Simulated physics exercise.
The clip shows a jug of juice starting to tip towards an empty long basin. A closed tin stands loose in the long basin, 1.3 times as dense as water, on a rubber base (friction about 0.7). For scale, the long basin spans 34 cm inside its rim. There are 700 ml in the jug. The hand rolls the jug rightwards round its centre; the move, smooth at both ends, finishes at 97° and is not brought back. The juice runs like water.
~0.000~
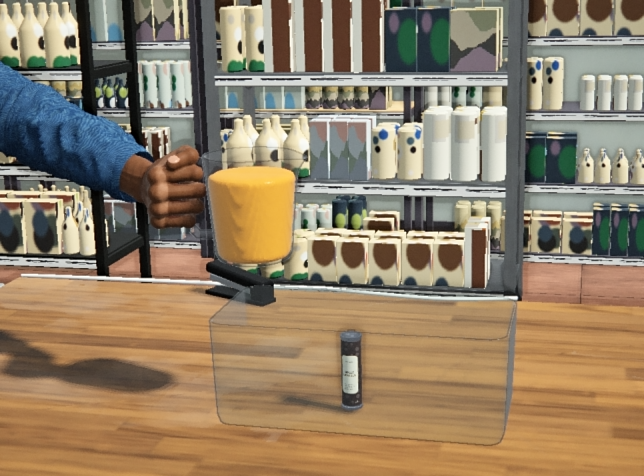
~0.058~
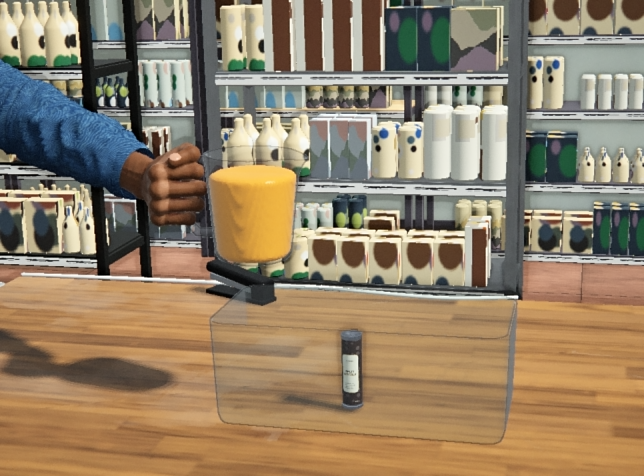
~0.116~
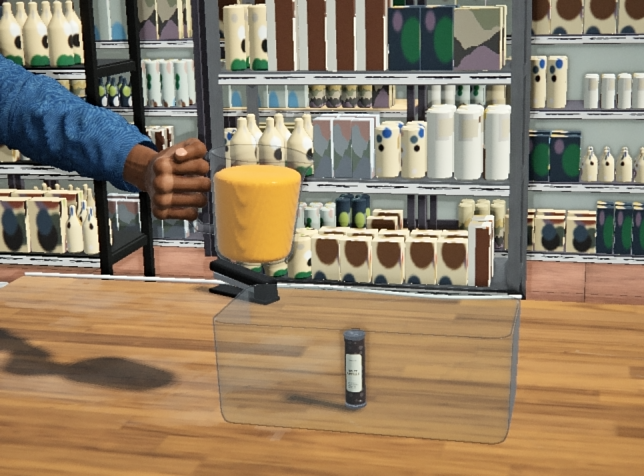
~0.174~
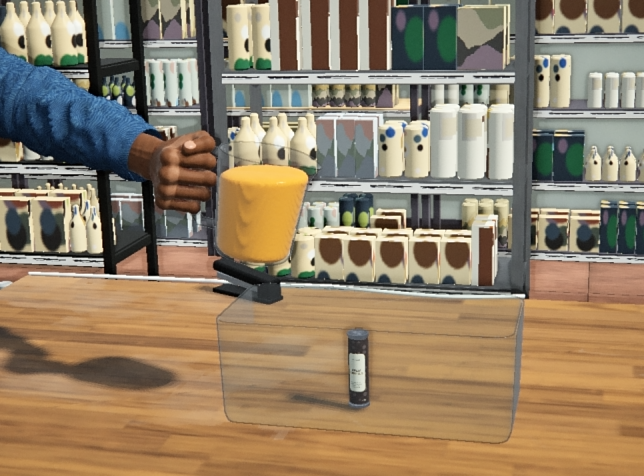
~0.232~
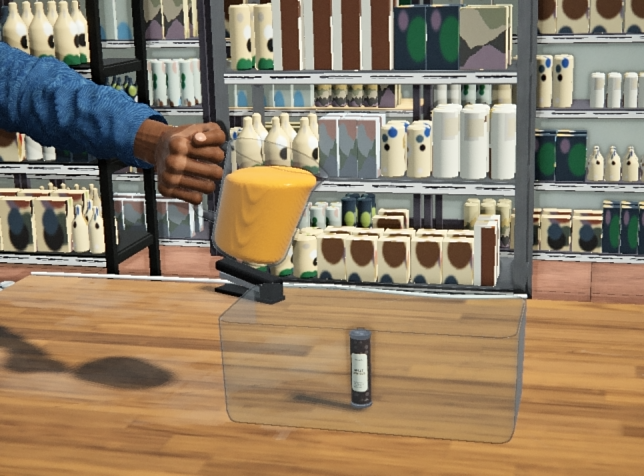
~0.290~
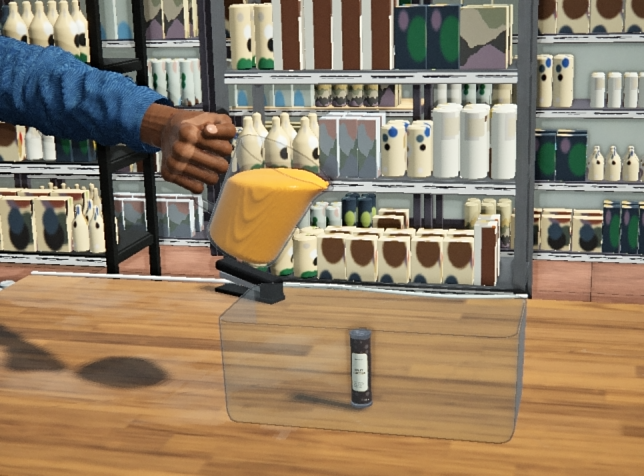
In a shop, above a wooden counter, a hand in a blue sleeve is at a clear jug of orange juice, near an empty see-through basin with a small dark tin standing inside. The jug starts upright, then leans rightwards, slowly at first and then further, the juice shifting within it.
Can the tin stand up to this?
It keeps standing.
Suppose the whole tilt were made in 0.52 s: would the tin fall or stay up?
Then it stays up.
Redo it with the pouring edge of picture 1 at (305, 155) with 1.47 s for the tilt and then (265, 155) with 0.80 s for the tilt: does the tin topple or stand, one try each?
First it keeps standing; then it topples.
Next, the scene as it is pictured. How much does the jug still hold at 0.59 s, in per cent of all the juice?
Some 68 per cent.
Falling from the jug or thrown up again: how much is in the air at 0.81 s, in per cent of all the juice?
Near 16 in a hundred.
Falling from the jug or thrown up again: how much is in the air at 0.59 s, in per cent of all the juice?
Near 20 in a hundred.
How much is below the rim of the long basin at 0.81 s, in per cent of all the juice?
About 62 per cent.
By 0.59 s the tilt is 82° and 68 per cent is still to pour; the tin stands where it began.
By 0.81 s the tilt is 97° and 23 per cent is still to pour; the tin stands where it began.
By 1.05 s the tilt is 97° and 5 per cent is still to pour; the tin stands where it began.
By 1.30 s the tilt is 97° and 1 per cent is still to pour; the tin stands where it began.
At rest the tin stands where it began.
